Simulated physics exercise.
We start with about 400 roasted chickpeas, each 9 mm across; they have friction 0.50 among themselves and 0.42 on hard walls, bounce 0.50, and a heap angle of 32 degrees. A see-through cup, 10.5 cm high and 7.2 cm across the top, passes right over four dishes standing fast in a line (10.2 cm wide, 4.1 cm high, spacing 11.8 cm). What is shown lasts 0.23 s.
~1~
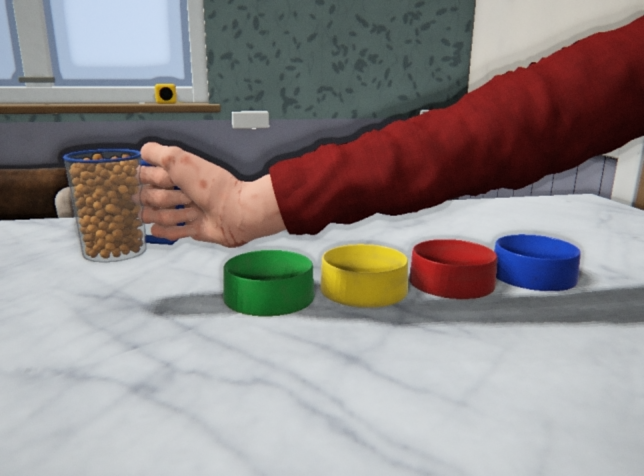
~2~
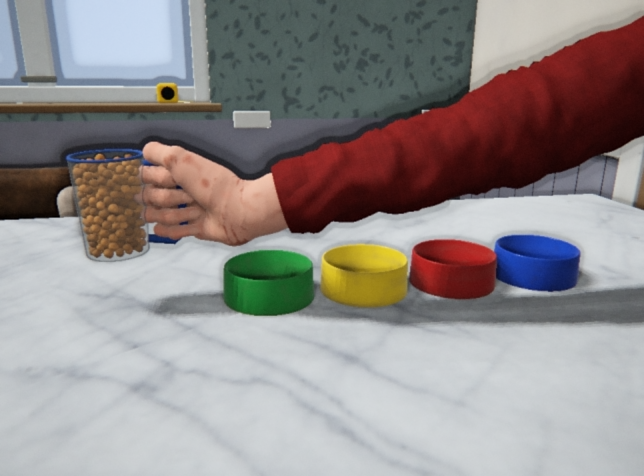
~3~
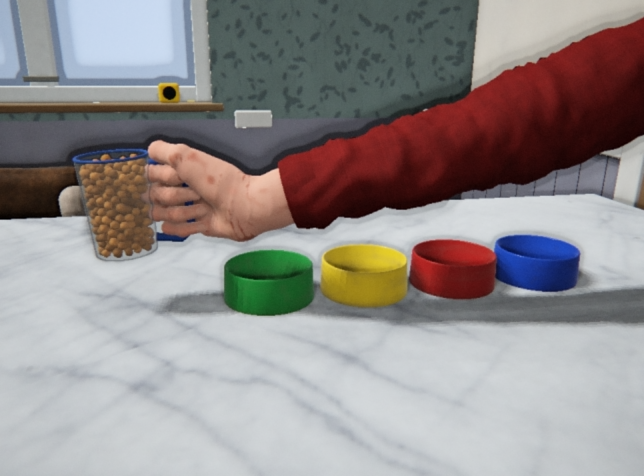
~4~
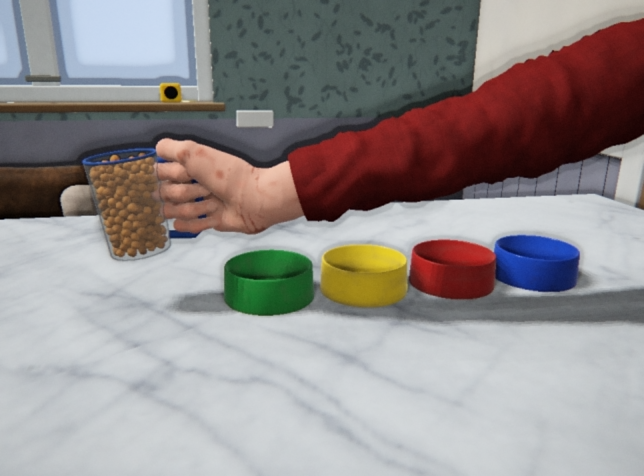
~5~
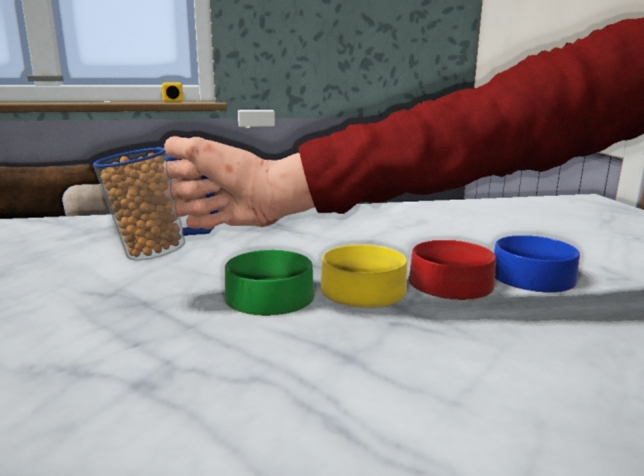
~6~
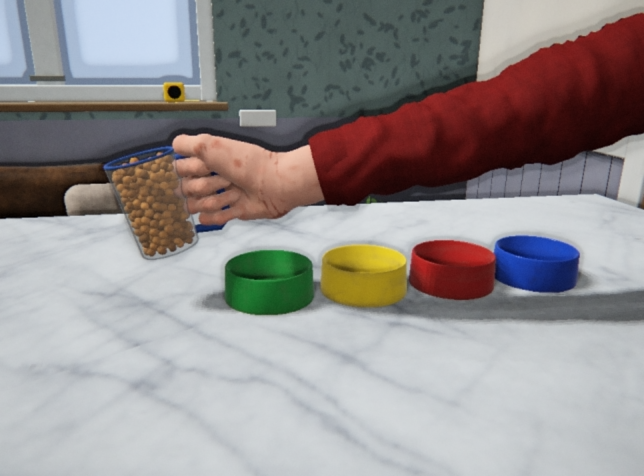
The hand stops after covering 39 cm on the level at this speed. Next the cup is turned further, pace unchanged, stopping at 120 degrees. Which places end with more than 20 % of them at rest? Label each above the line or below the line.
Red: Below the line; blue: Below the line; green: Below the line; yellow: Above the line; counter: Above the line.
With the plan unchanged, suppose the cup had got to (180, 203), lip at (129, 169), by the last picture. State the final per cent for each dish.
Red: 0 / blue: 0 / green: 0 / yellow: 70.
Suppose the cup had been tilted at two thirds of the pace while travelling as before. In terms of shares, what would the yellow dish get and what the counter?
In that case yellow 70; counter 30.
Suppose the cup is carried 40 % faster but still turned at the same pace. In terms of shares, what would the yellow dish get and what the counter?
Yellow 70, counter 30.
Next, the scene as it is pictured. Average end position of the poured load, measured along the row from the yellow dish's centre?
I'd put it near 2 cm to the right of the dish's middle.
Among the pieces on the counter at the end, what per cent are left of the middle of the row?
I'd say near 50 percent.
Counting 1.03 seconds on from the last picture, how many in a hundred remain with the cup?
Somewhere close to 90 percent.
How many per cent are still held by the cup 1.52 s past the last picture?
Roughly 35 in a hundred.
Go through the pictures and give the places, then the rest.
The first picture shows cup at (110, 205), tilt 0 degrees, lip at (66, 157), moved 0.0 cm; middle of the pieces at (107, 200); green dish at (269, 265); yellow dish at (365, 258); red dish at (454, 252); blue dish at (537, 247).
The second picture shows cup at (113, 205), tilt 1 degrees, lip at (69, 157), moved 0.2 cm; middle of the pieces at (110, 200).
The third picture shows cup at (120, 205), tilt 3 degrees, lip at (75, 159), moved 0.9 cm; middle of the pieces at (117, 200).
The fourth picture shows cup at (131, 204), tilt 6 degrees, lip at (85, 161), moved 2.0 cm; middle of the pieces at (128, 199).
The fifth picture shows cup at (144, 204), tilt 10 degrees, lip at (95, 164), moved 3.2 cm; middle of the pieces at (140, 199).
The sixth picture shows cup at (156, 204), tilt 13 degrees, lip at (106, 167), moved 4.4 cm; middle of the pieces at (152, 199); green dish at (269, 265); yellow dish at (364, 259); red dish at (453, 253); blue dish at (537, 248).
Then, 0.63 s after the last picture, tilt 64 degrees; cup holds 100 %.
Then, 1.03 s after the last picture, tilt 97 degrees; cup holds 90 %, green 5 %, yellow 5 %.
Then, 1.52 s after the last picture, tilt 120 degrees; cup holds 35 %, green 5 %, yellow 45 %.
In the end, red 0 %, blue 0 %, green 5 %, yellow 65 %, counter 30 %.
